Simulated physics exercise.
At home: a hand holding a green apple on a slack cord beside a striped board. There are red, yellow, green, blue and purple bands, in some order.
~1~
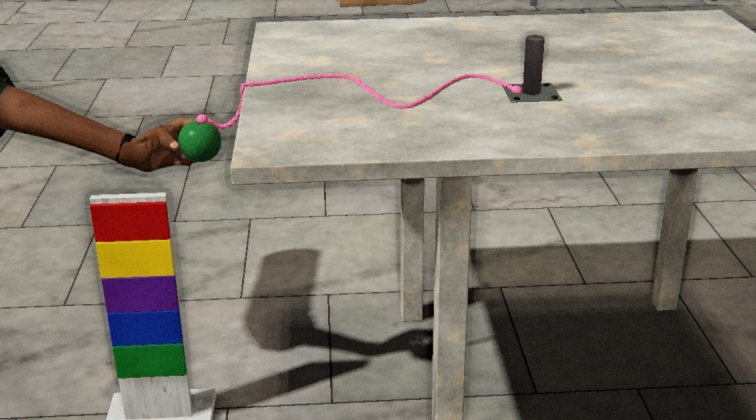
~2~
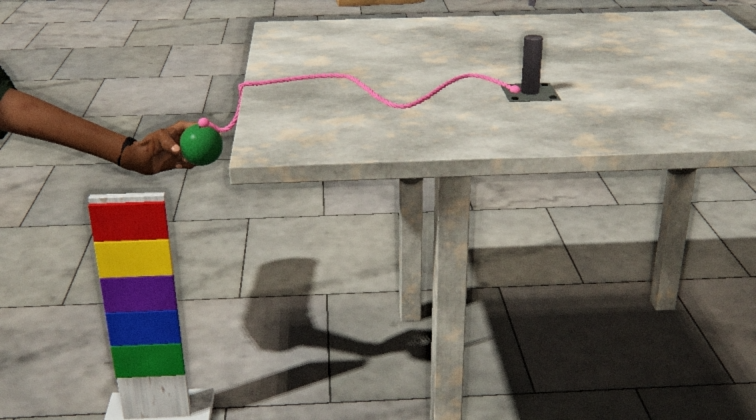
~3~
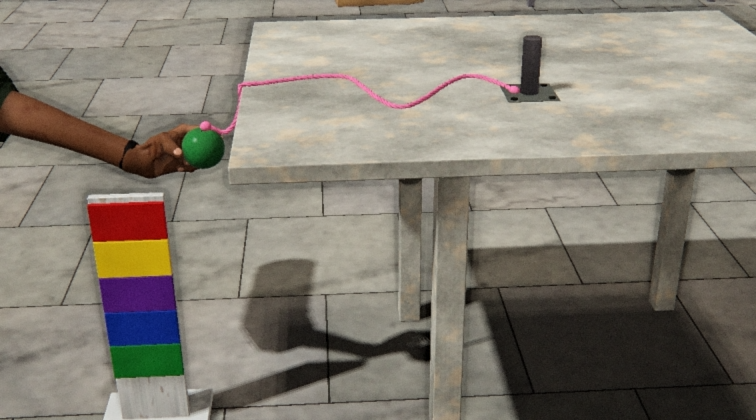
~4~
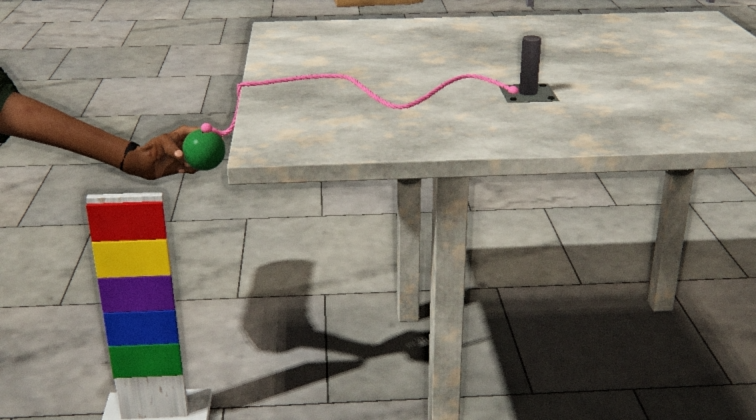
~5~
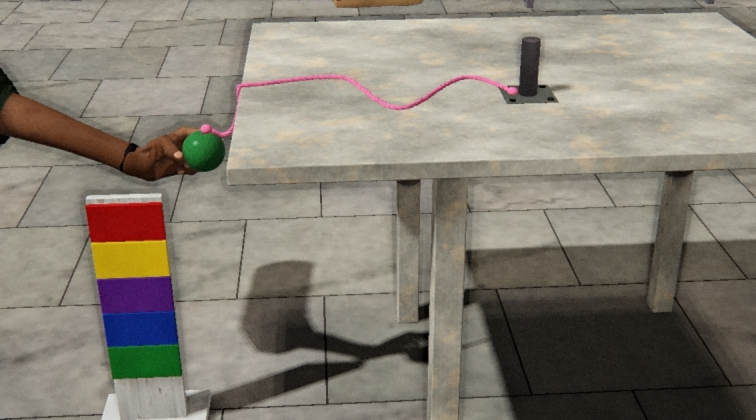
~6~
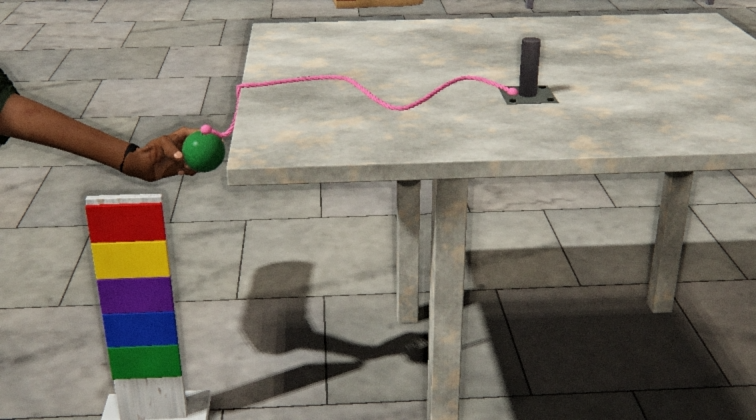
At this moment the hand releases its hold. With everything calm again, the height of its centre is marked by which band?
By the purple band.
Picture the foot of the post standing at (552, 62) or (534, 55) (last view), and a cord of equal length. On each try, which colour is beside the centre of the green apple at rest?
Result per try, in order: Yellow / yellow.
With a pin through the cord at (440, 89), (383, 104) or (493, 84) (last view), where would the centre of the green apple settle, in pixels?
In order: (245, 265), then (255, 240), then (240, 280).
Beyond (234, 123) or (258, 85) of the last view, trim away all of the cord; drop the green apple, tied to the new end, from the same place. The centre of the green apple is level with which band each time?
Taking them in turn, you'd get yellow, then red.
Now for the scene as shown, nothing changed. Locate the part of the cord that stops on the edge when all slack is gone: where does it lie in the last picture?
The point at (355, 83).
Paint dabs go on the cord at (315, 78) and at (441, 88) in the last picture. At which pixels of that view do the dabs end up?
The first settles around (242, 143), the second around (401, 93).
A little later, apple near (226, 283); level with purple.
Next, apple near (285, 292); level with purple.
Later still, apple near (243, 294); level with purple.
When it is over, apple near (246, 293); level with purple. Its centre hangs level with the purple band.
